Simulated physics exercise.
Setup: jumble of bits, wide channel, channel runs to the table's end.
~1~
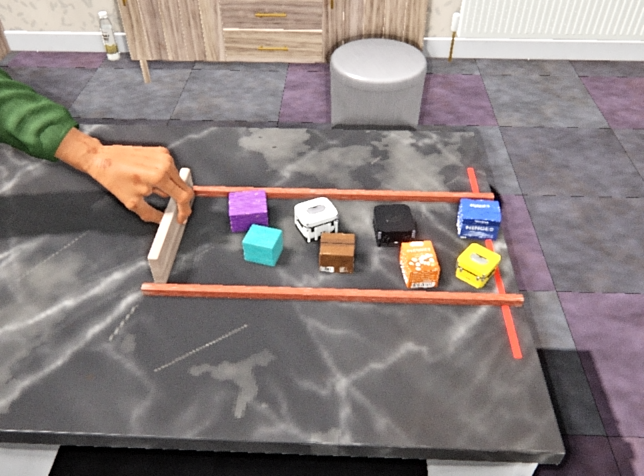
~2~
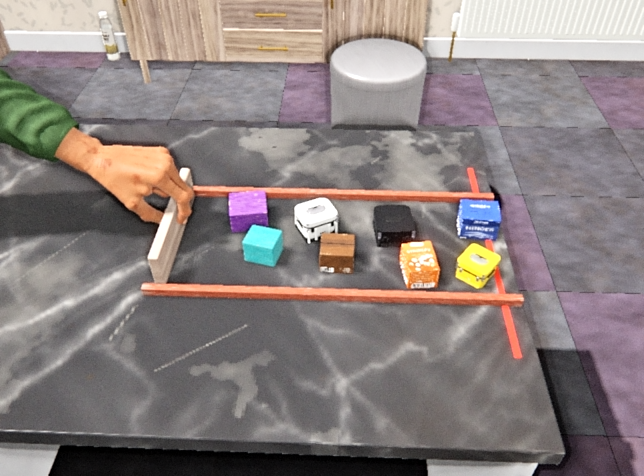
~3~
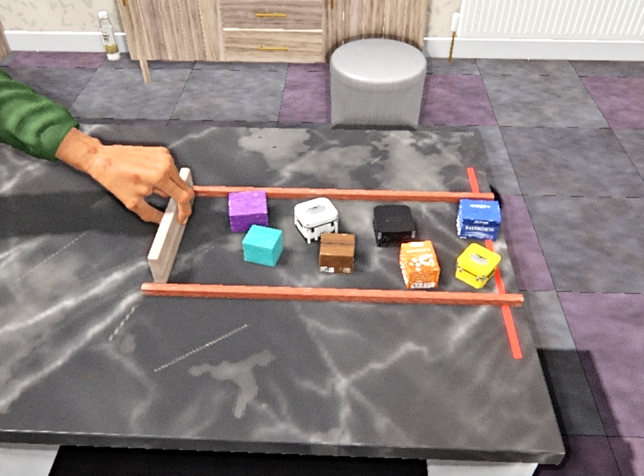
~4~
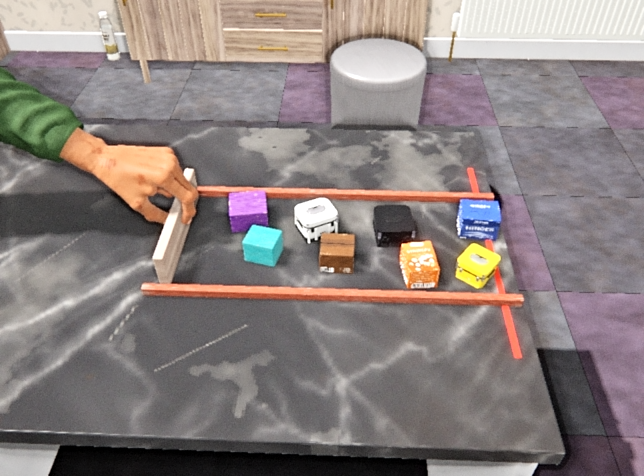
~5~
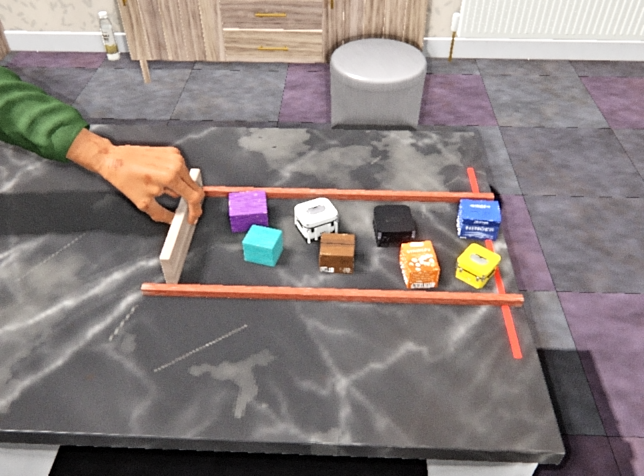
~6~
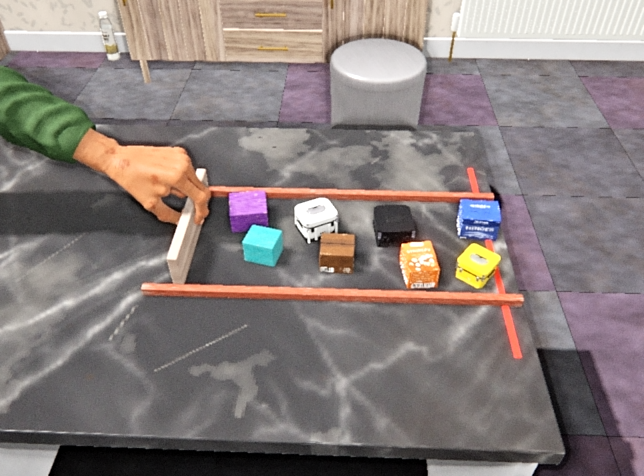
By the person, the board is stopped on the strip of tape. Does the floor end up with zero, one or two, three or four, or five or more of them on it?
It ends up with five or more.
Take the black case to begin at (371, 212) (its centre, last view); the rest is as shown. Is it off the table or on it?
Black case: Gone.
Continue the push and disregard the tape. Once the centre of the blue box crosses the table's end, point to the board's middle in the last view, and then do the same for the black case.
First one: Around (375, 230). Other one: Around (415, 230).
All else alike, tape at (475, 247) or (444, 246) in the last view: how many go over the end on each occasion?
The counts: 6 and 4.
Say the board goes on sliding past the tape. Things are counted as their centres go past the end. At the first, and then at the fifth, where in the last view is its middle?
The first one at (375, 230), the next at (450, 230).
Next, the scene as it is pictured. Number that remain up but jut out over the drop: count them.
The count is 1.
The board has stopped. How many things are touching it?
1 in contact.
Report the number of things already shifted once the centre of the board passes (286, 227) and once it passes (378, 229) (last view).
3 by the first point, 8 by the second.
A little later, none off yet; blue box at rest near (478, 220); yellow case at rest near (477, 267); orange box at rest near (419, 265).
When it is over, the number that fall off is five or more; down, purple block, white case, brown box, black case, orange box, yellow case and blue box.
